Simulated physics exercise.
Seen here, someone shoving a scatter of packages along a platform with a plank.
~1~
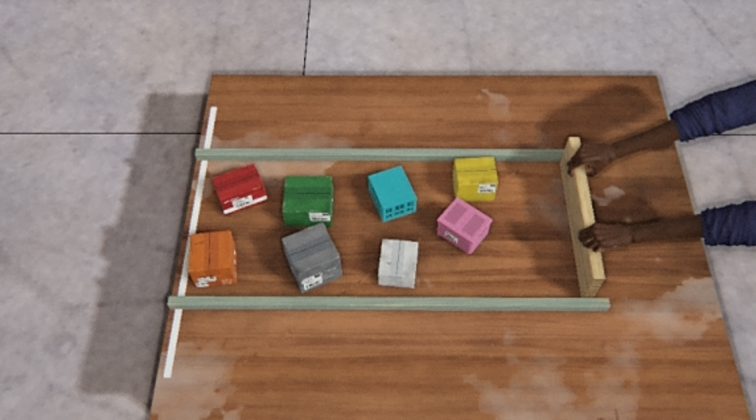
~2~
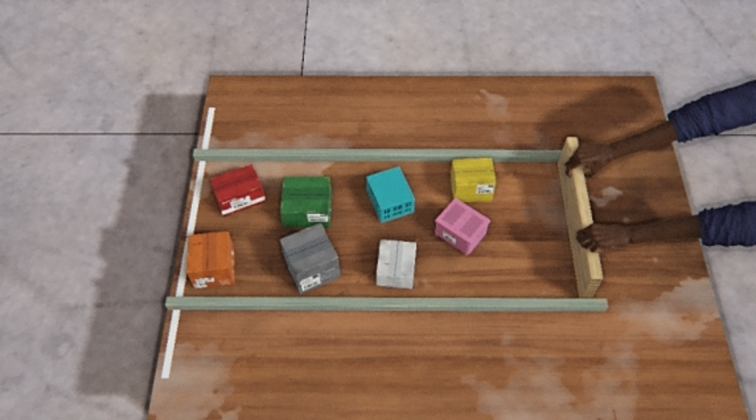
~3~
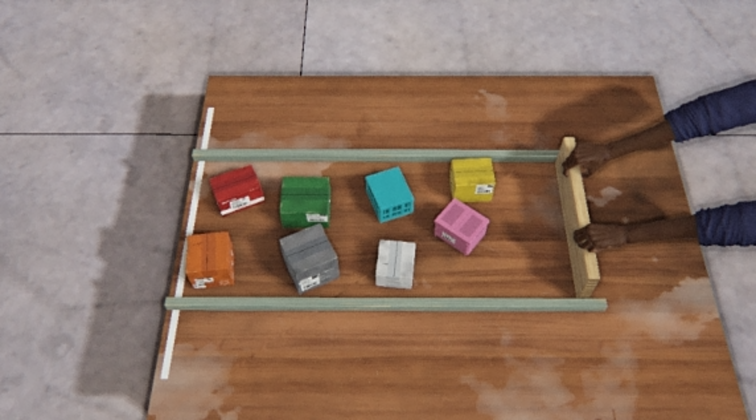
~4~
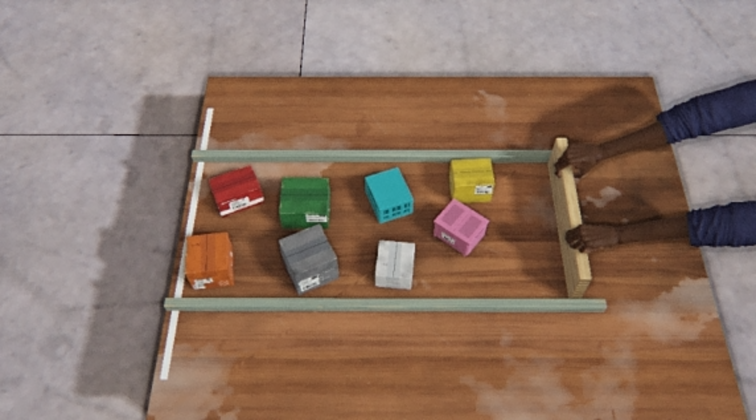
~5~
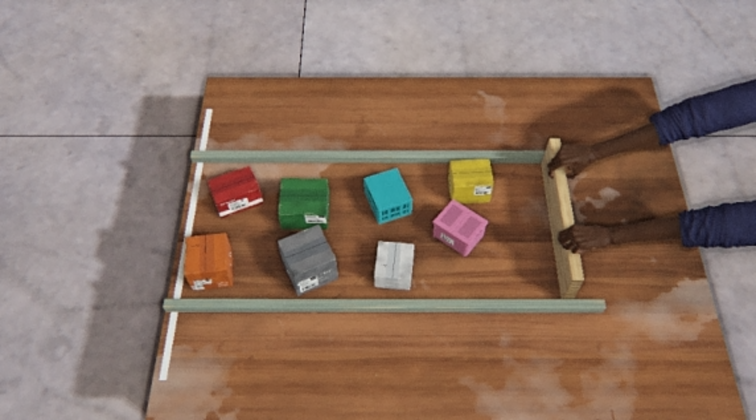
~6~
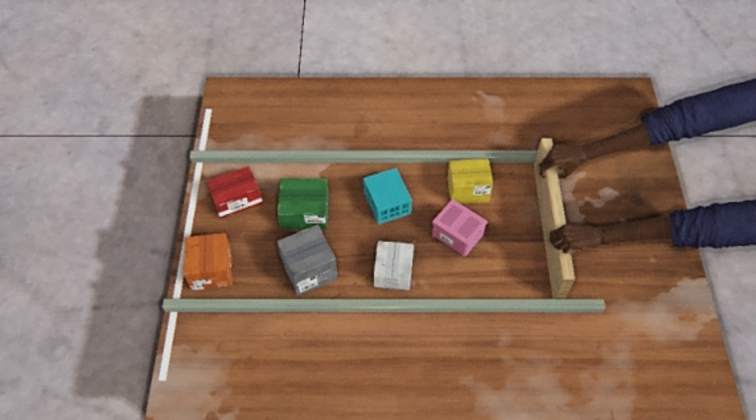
The footage shows two hands holding an upright wooden plank at the right of eight coloured boxes scattered between two rails on a wooden platform, then sliding it a short way left while the boxes stay essentially still.
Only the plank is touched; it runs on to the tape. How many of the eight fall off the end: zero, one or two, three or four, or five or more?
As it turns out, the number that fall off is five or more.
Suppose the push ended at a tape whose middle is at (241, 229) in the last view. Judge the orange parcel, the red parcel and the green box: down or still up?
The orange parcel is lost, the red parcel drops off, the green box tumbles off.
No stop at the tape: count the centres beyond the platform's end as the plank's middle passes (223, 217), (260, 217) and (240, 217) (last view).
It would be 5, 3 and 3.
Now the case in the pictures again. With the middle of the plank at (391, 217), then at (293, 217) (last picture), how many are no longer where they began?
The counts are 5 and 8.
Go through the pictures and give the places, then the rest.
The first picture shows orange parcel (213, 260); red parcel (240, 190); green box (309, 201); plank (580, 216); tape (193, 226).
The second picture shows red parcel (238, 190); pink tote (462, 227).
The third picture shows green box (306, 202); white box (396, 264).
The fourth picture shows orange parcel (210, 261); plank (568, 217).
The fifth picture shows red parcel (236, 192); yellow parcel (470, 182).
The sixth picture shows orange parcel (208, 262); red parcel (235, 192); green box (304, 204); plank (552, 217); tape (188, 229).
Soon after, none off yet; orange parcel at rest near (208, 262); red parcel at rest near (235, 192); green box at rest near (304, 204).
Then, none off yet; orange parcel at rest near (208, 262); red parcel moved about its own width near (202, 193); green box moved about its own width near (250, 209).
Further on, one off so far; orange parcel tipped well over near (143, 278); red parcel on the ground near (132, 251); green box moved well along near (169, 227).
By the end, the number that fall off is five or more; fallen, yellow parcel, pink tote, white box, turquoise crate, grey parcel, green box, red parcel and orange parcel.
